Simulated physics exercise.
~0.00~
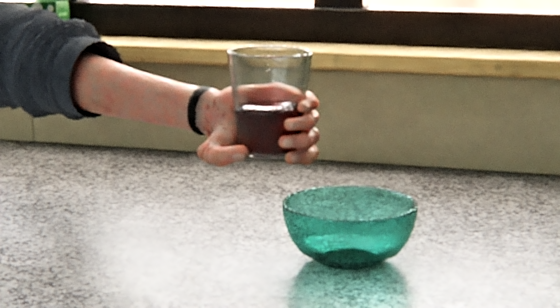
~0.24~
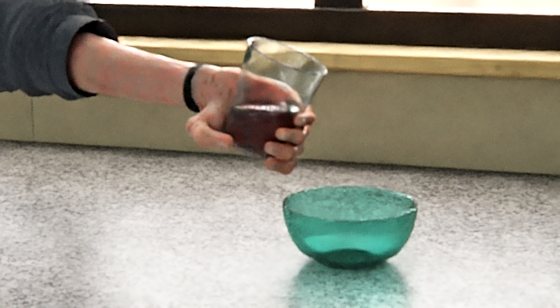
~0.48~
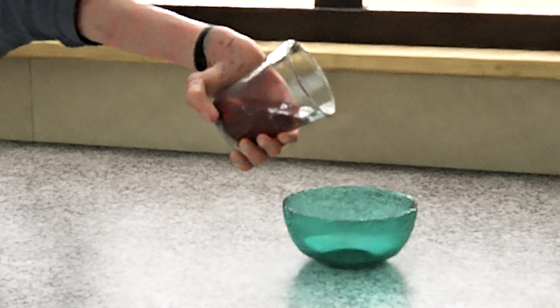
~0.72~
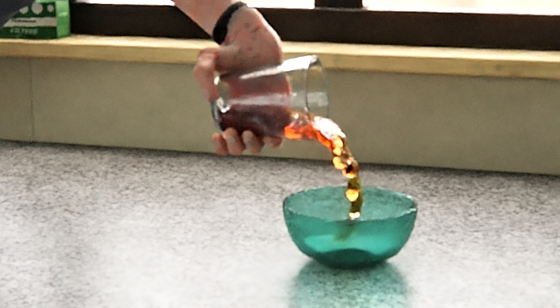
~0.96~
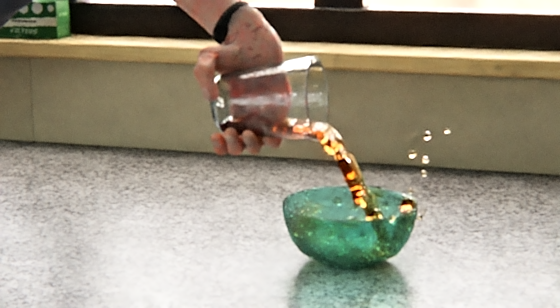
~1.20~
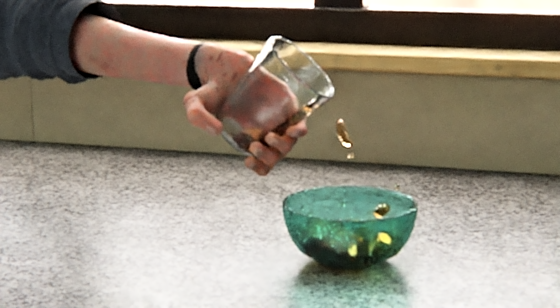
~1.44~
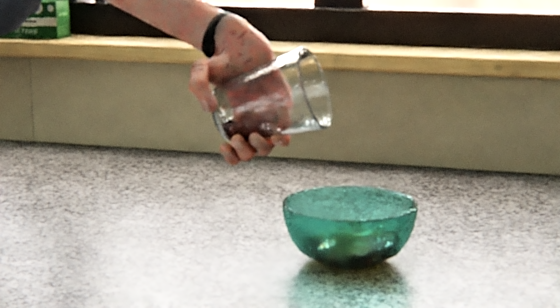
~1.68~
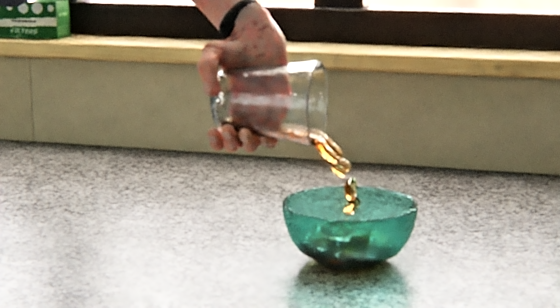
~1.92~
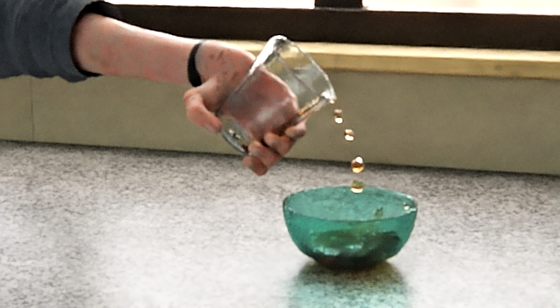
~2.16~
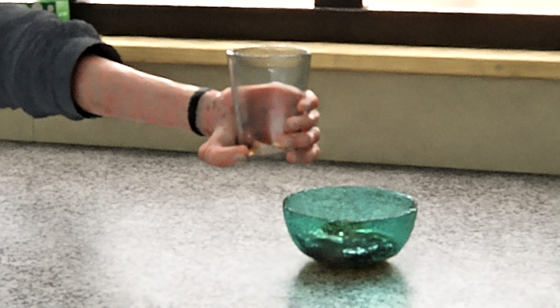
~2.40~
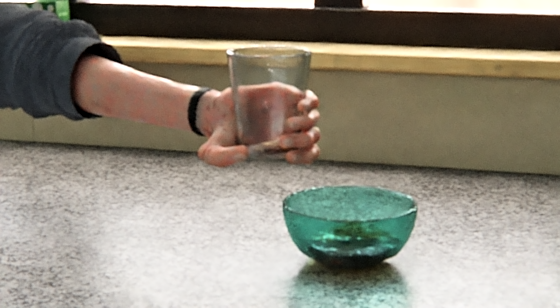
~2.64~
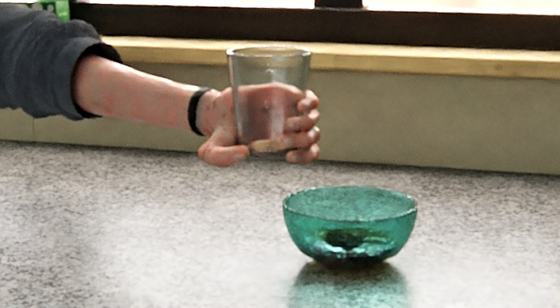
A hand tips a glass of tea over a green bowl, pours, eases back, pours again, then holds the emptied glass upright.
